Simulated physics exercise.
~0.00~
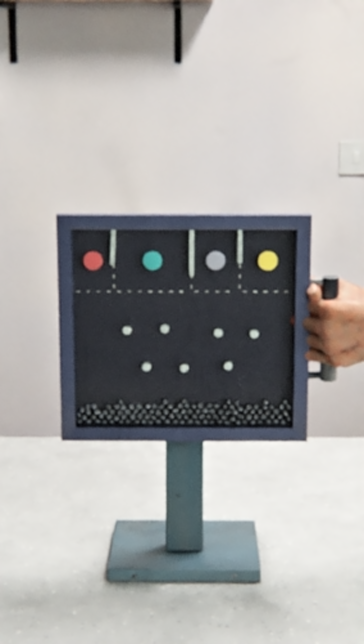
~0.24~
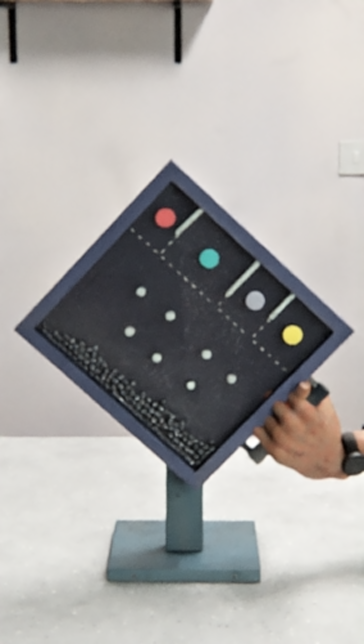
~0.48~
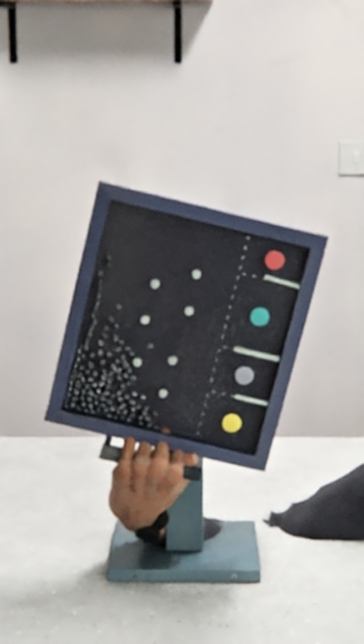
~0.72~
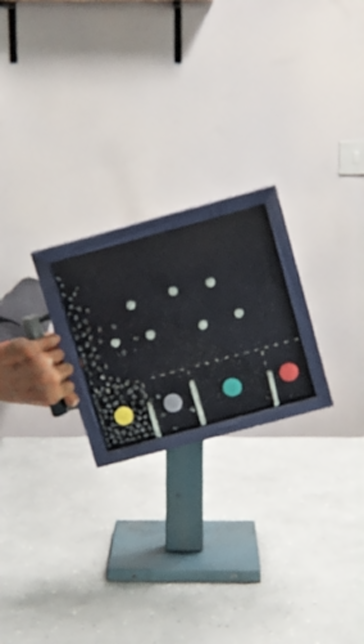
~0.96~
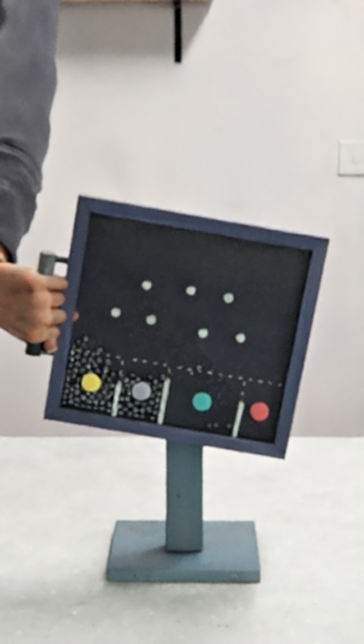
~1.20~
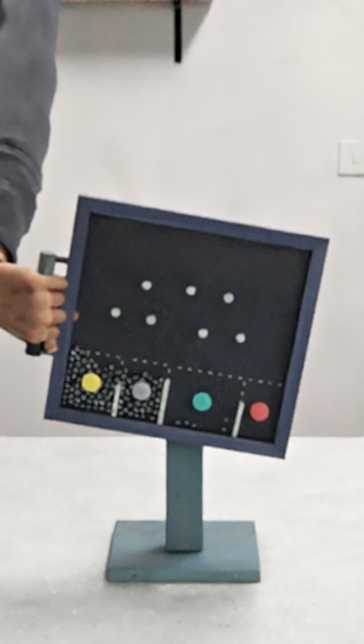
On a pale counter, a hand turning a framed case of tiny balls clockwise past upside down, most settling around yellow and grey.
